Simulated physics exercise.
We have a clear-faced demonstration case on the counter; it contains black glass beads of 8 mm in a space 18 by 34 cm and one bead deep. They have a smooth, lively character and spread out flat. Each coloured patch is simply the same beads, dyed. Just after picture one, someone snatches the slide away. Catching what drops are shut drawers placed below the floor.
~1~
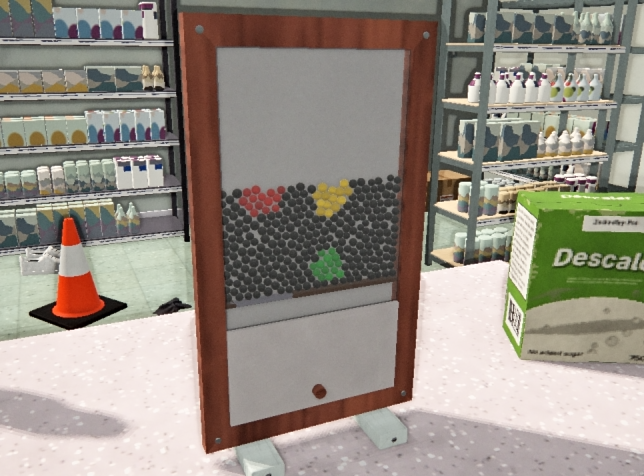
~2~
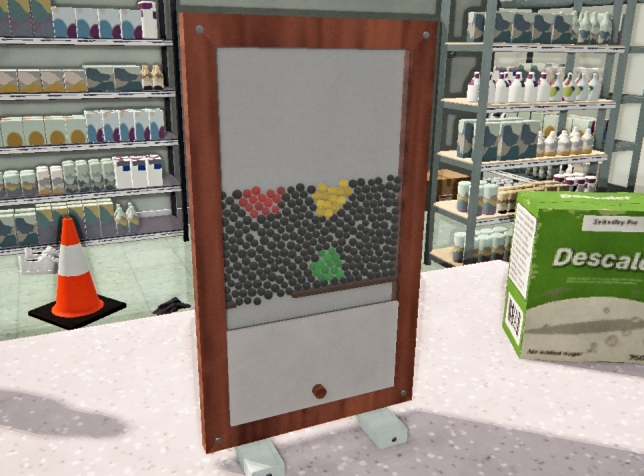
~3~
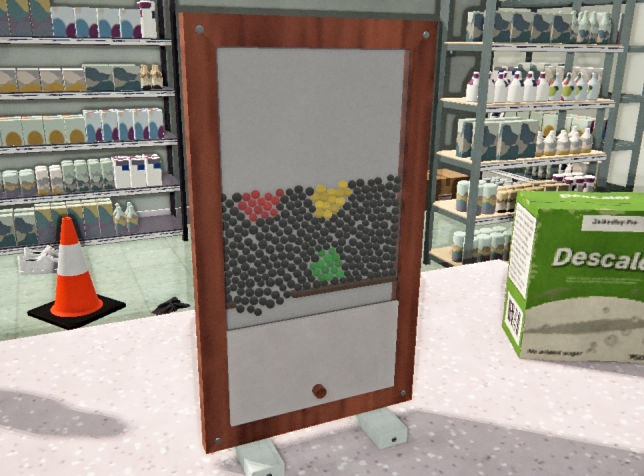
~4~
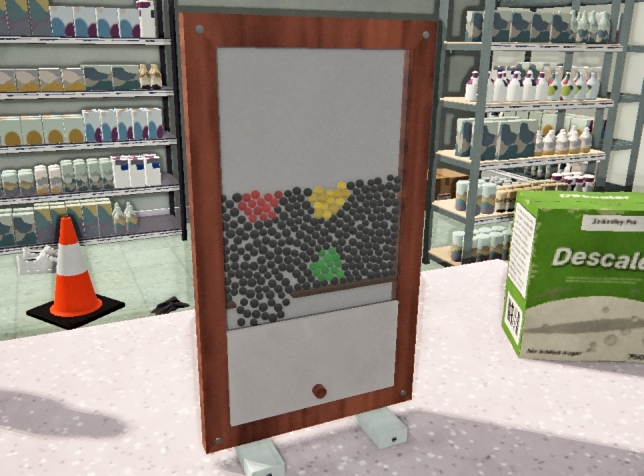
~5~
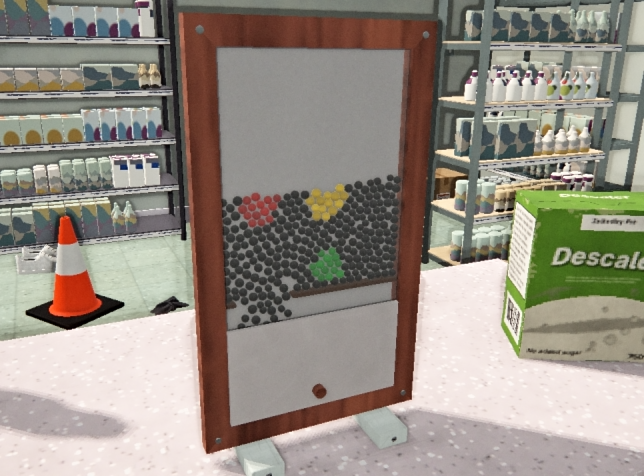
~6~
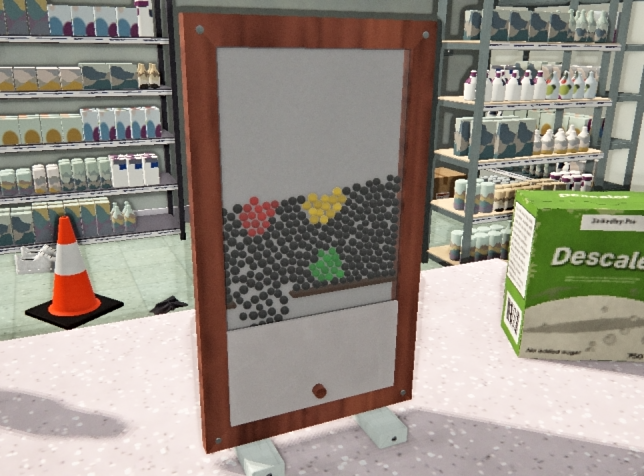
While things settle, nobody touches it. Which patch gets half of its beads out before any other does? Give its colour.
First to half empty: Red.
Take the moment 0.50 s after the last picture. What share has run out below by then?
Close to 65 percent at that point.
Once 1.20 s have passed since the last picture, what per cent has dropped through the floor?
Roughly 80 %.
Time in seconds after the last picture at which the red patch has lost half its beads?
Half is gone at around 0.2 s.
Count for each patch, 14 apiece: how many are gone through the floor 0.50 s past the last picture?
Count out below - yellow 14, red 14, green 8.
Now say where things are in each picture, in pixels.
In the first frame, about 290 beads; beads centred (316, 234); yellow patch (331, 198); red patch (262, 200); green patch (328, 266); slide (230, 305) to (296, 294).
In the second frame, beads centred (316, 234); 1 out.
In the third frame, beads centred (313, 243); 7 out.
In the fourth frame, beads centred (312, 243); 14 out.
In the fifth frame, beads centred (315, 237); 23 out.
In the sixth frame, beads centred (319, 245); 31 out; yellow patch (324, 206); red patch (258, 216); green patch (327, 266).
Then, 0.15 s later than the last picture, 35 % are out; out of 14, yellow 0, red 0, green 0.
Then, 0.50 s later than the last picture, 65 % are out; out of 14, yellow 14, red 14, green 8.
Then, 1.20 s later than the last picture, 80 % are out; out of 14, yellow 14, red 14, green 14.
At rest 3.2 s after the last picture, 90 % are out; out of 14, yellow 14, red 14, green 14; half out at yellow 0.32 s, red 0.22 s, green 0.49 s.
